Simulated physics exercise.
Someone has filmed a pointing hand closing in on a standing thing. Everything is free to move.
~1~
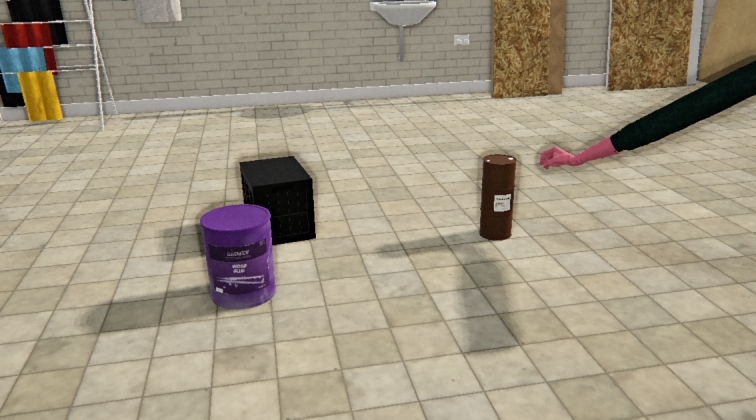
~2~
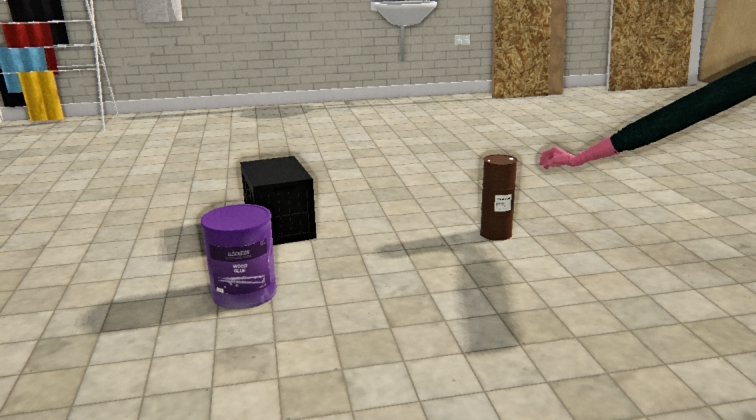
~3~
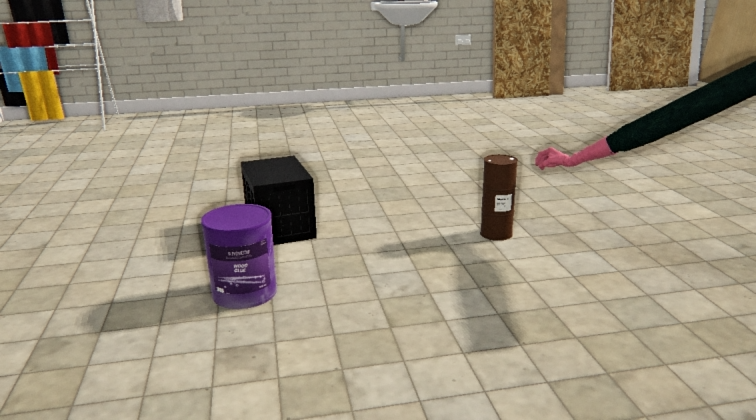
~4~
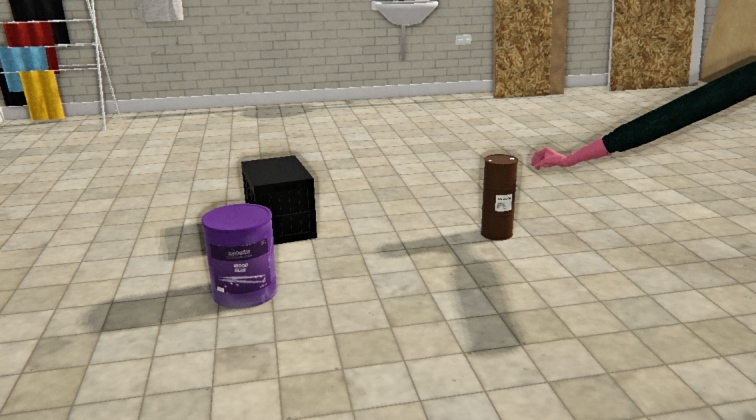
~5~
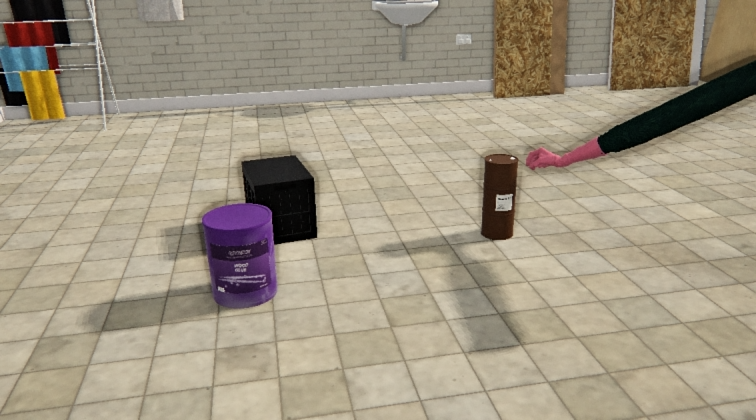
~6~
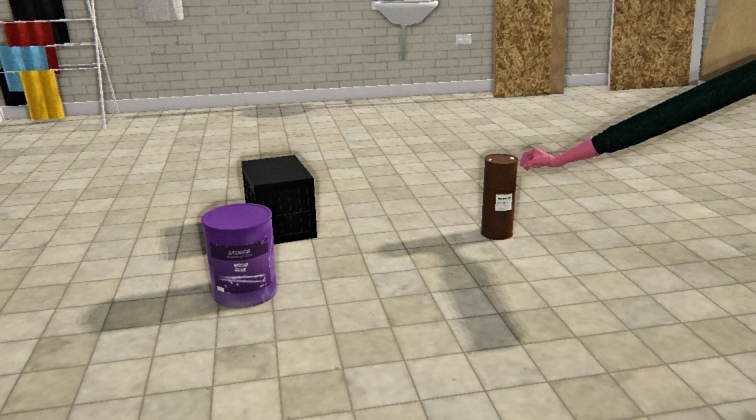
A pink hand in a dark green sleeve inching left toward a brown canister, with a purple drum and black box standing still.
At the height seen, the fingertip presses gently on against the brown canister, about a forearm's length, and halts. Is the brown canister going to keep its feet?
The brown canister falls over.
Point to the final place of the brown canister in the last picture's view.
At about (438, 224).
Then, 0.40 s later than the last frame, brown canister tilted by 15° near (489, 195).
Then, 0.80 s later than the last frame, brown canister tilted by 40° near (471, 198).
Then, 1.00 s later than the last frame, brown canister on its side near (446, 219).
Then, 1.10 s later than the last frame, brown canister on its side near (440, 223).
When it is over, lying over on the floor, brown canister. End places, in pixels of the last picture, brown canister near (439, 224).
